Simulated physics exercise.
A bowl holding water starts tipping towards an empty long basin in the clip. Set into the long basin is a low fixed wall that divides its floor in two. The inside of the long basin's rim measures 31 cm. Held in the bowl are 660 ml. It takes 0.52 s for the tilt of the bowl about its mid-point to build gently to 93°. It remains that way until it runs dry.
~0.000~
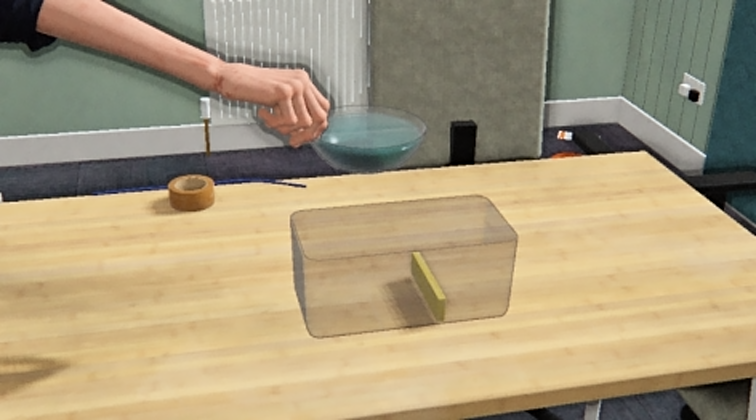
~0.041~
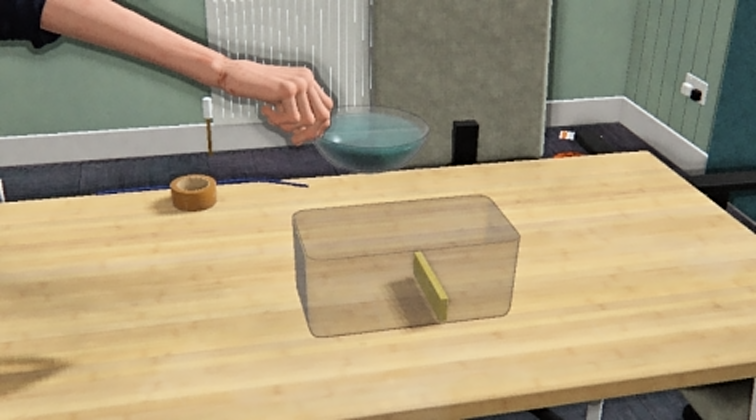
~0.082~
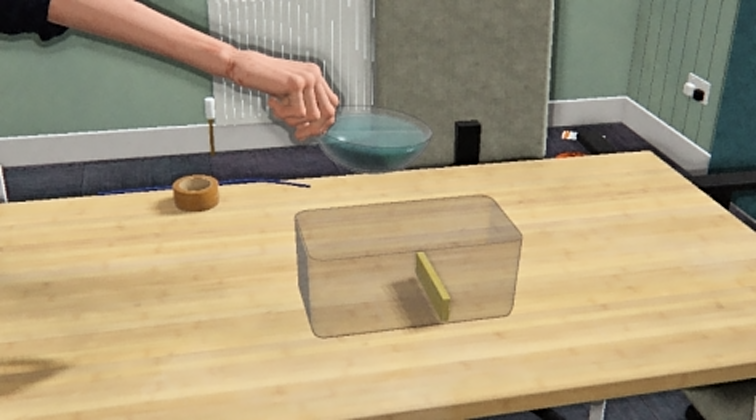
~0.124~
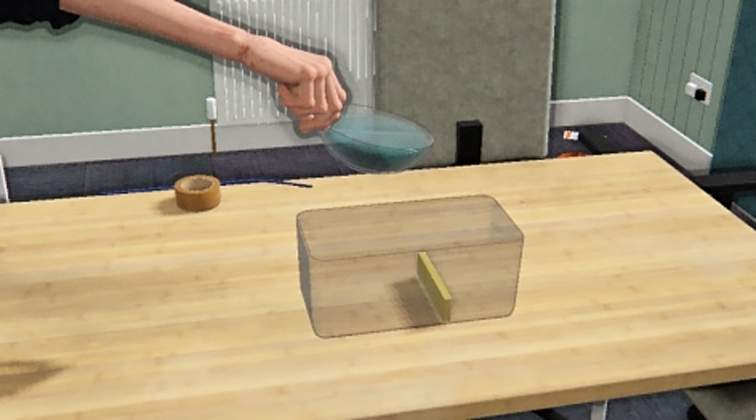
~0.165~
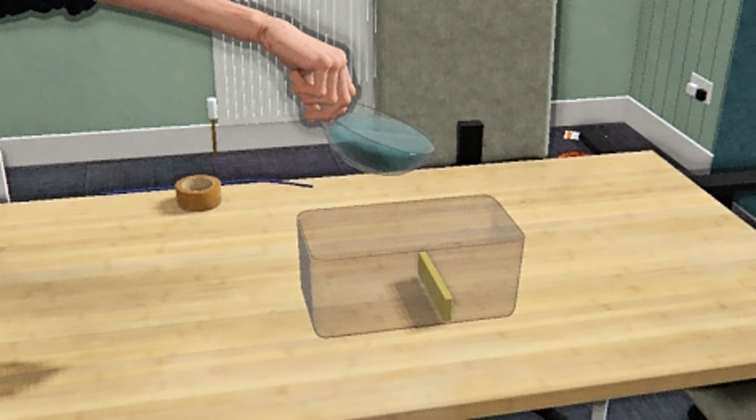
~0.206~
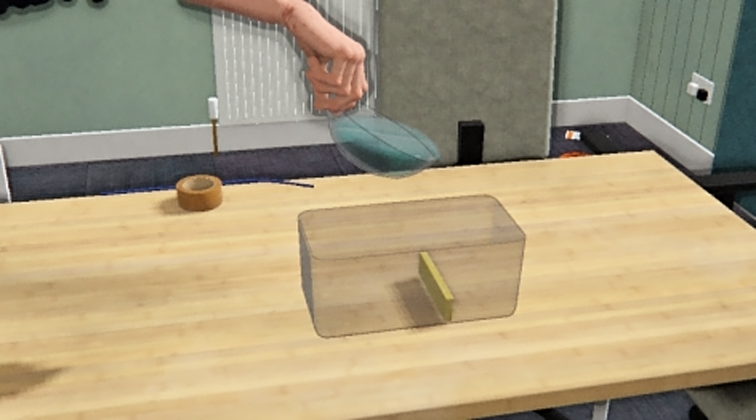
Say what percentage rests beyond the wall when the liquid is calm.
Roughly 65 per cent rests beyond the wall.
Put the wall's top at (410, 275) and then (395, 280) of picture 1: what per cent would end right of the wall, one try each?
One try each: Around 75 percent and then around 80 percent.
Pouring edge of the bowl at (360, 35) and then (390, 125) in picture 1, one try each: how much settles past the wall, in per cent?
Try 1: 15 %; try 2: 35 %.
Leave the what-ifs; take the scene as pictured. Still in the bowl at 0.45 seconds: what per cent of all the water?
5 %.
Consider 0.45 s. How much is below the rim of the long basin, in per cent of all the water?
About 60 per cent.
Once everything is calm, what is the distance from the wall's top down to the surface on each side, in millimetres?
Roughly 32 mm on the left side and roughly 10 mm on the right.
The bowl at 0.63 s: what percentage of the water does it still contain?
Some 0 per cent.
Then, 0.45 s in, the tilt is 89° and 5 per cent is still to pour, 1 is left of the wall and 59 right of it.
Then, 0.63 s in, the tilt is 93° and 0 per cent is still to pour, 17 is left of the wall and 62 right of it.
Then, 0.82 s in, the tilt is 93° and 1 per cent is still to pour, 24 is left of the wall and 71 right of it.
Then, 1.02 s in, the tilt is 93° and 0 per cent is still to pour, 30 is left of the wall and 67 right of it.
Finally, 31 per cent lies left of the wall, 65 right of it and 3 outside.
